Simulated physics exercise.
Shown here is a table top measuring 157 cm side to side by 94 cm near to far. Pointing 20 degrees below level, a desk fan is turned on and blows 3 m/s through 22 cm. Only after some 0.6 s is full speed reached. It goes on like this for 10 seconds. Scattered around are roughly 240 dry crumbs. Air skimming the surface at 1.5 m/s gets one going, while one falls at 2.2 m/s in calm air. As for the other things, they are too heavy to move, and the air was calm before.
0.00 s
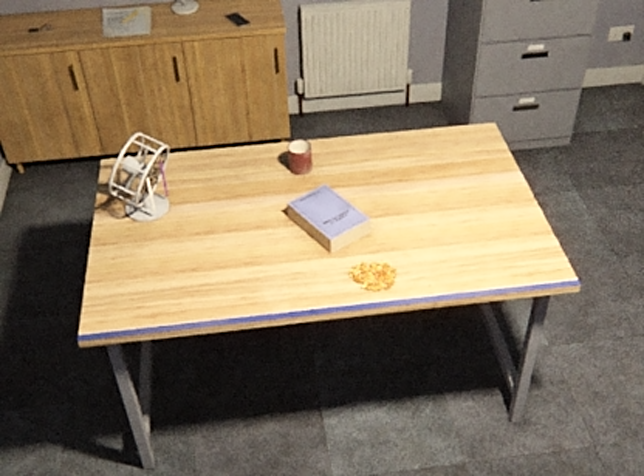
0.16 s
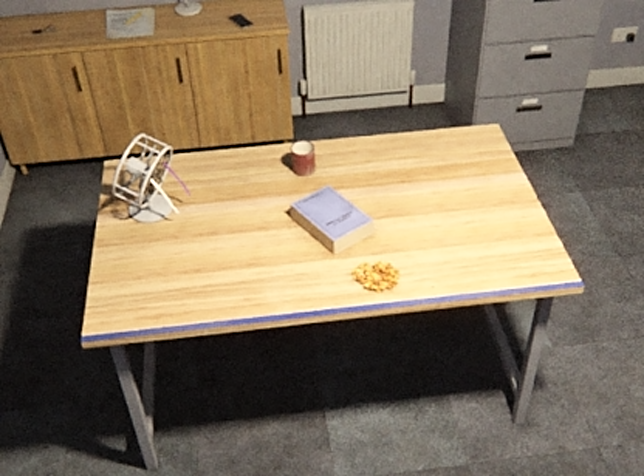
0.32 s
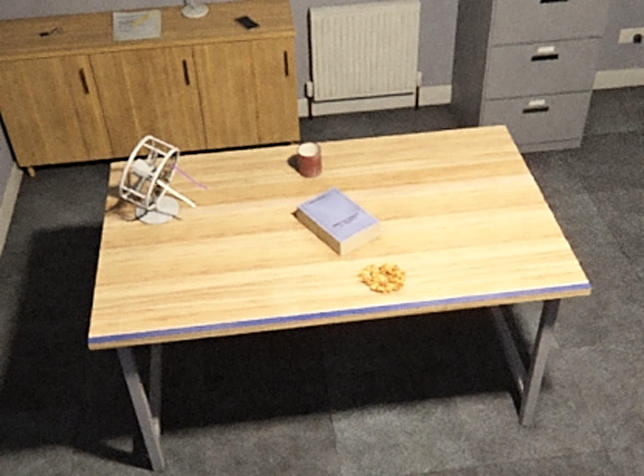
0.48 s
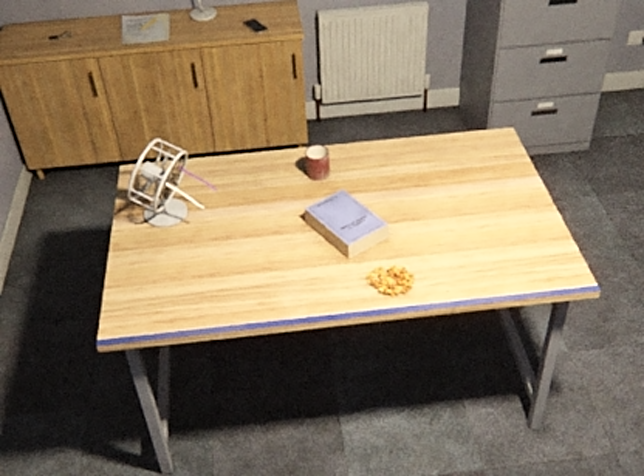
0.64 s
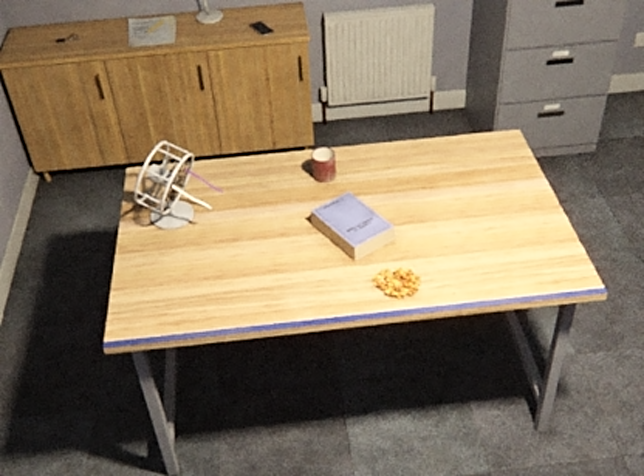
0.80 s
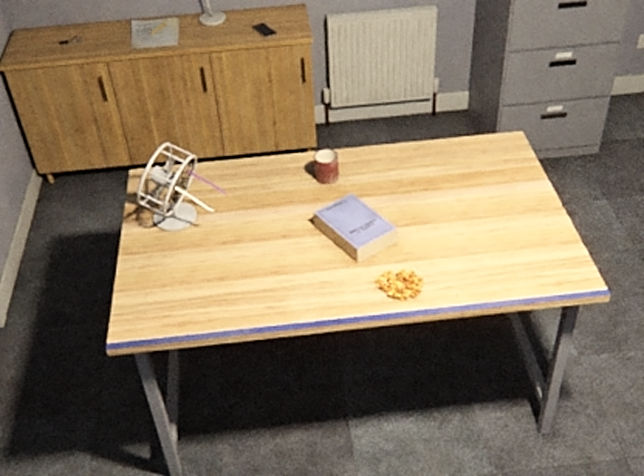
A wooden table holding a small white fan, red mug, book and orange crumbs, all staying still as the view drifts slightly.
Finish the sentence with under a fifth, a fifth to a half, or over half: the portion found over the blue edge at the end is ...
The portion found there is over half.
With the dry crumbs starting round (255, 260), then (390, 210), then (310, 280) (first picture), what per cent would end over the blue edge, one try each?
In turn about 100 %, 2 %, 100 %.
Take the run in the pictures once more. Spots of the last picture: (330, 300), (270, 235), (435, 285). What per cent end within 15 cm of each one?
First spot near 0 %, second near 0 %, third near 15 %.
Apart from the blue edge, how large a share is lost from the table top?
It comes out at some 0 %.
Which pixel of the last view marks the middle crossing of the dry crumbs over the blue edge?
Roughly at pixel (463, 311).
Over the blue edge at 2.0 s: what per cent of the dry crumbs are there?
70 per cent, roughly.
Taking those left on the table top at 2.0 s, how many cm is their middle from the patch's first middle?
Roughly 5 cm.
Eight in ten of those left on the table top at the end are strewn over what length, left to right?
About 10 cm.
After 2.0 s the count stands so, 66 % are over the blue edge; the middle of those still in play is near (411, 279).
After 3.2 s the count stands so, 77 % are over the blue edge; the middle of those still in play is near (405, 276).
After 5.5 s the count stands so, 78 % are over the blue edge; the middle of those still in play is near (405, 280).
After 10.0 s, at the end, 83 % are over the blue edge; the middle of those still in play is near (402, 277).
